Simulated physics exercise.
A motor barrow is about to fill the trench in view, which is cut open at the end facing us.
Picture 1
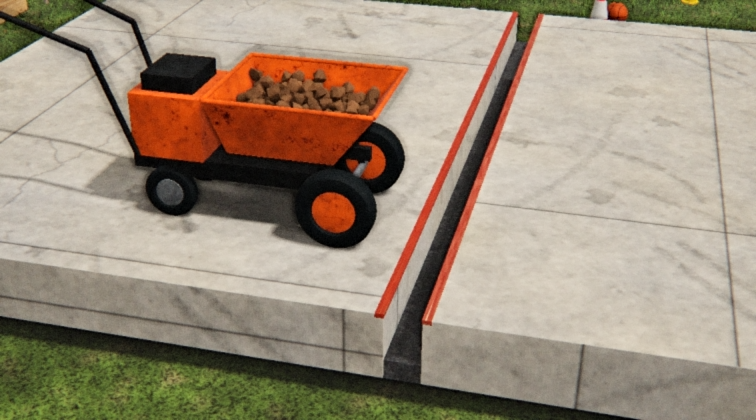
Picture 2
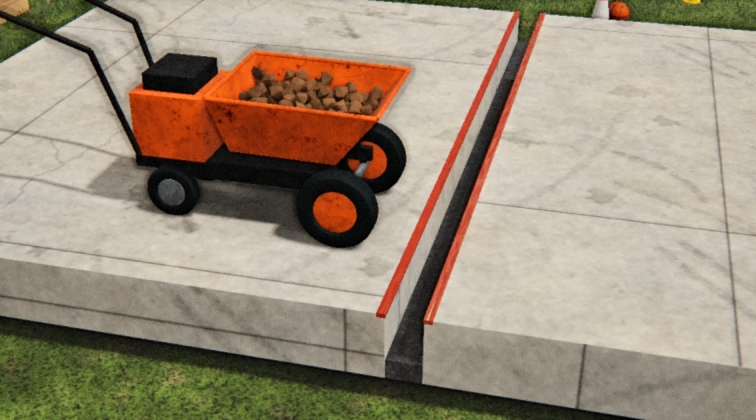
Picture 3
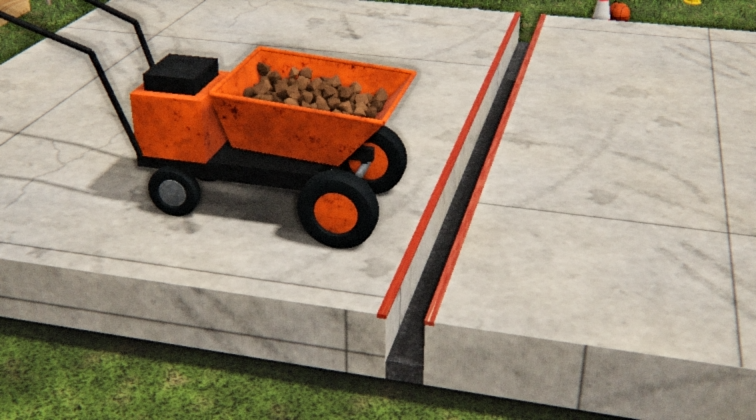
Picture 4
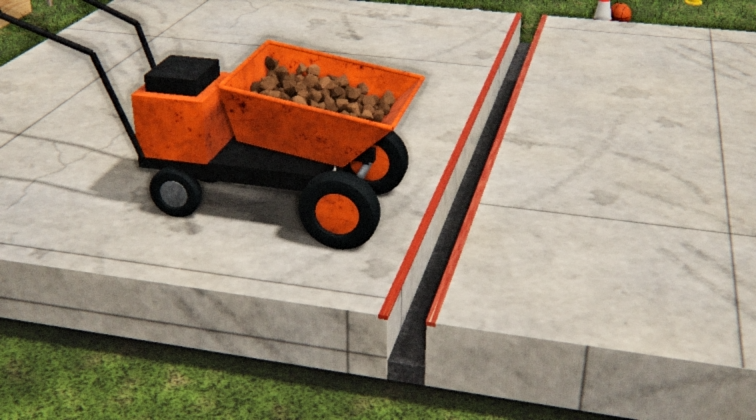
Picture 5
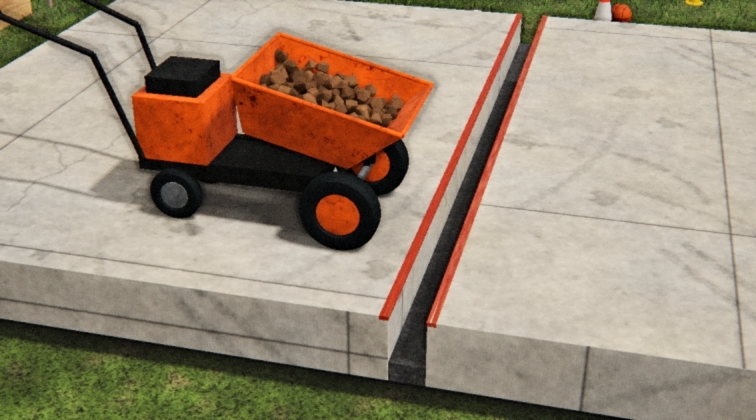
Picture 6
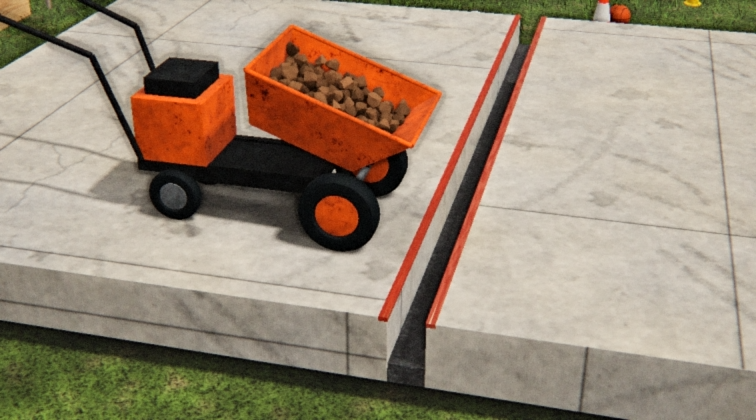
An orange motor barrow with black handles, black tyres and a skip of brown clods stands at the left on a pale, dark-veined slab, seen from above at an angle with grass in front. To its right, a narrow dark trench edged with red strips runs back through the slab. The skip rises at its rear and tilts steadily rightward, while the wheels and view barely shift.
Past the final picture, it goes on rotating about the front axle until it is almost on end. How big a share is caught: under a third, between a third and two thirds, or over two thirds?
Most likely the part landing in the trench will be short of a third.
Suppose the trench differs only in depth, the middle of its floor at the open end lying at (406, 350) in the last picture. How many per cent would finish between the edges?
It works out to some 0 percent.
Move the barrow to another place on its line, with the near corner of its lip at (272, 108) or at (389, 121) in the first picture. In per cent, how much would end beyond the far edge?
Try 1: 10 %. Try 2: 70 %.
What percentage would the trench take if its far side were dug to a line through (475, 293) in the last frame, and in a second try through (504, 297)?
Lab note: Try one 60 per cent, try two 100 per cent.
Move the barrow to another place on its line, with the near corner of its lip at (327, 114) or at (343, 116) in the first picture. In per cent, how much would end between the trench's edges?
Roughly 60 per cent at the first spot and 60 per cent at the second.
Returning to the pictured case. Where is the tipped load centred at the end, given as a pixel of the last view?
At about (516, 233), give or take.
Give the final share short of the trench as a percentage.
Result: Close to 0 %.
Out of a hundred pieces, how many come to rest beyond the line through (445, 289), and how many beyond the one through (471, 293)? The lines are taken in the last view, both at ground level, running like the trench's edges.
Around 70 in a hundred for the first, 60 in a hundred for the second.
Shortly afterwards, skip tipped steeply; the whole lot in the skip.
Next, skip tipped right over; near two thirds in the skip; near a third beyond it; only a few falling.
Some moments later, skip tipped right over; near a quarter in the skip; only a few in or heaped over the trench; the bulk beyond it.
In the end, skip tipped right over; near a quarter in the skip; only a few in or heaped over the trench; the bulk beyond it.
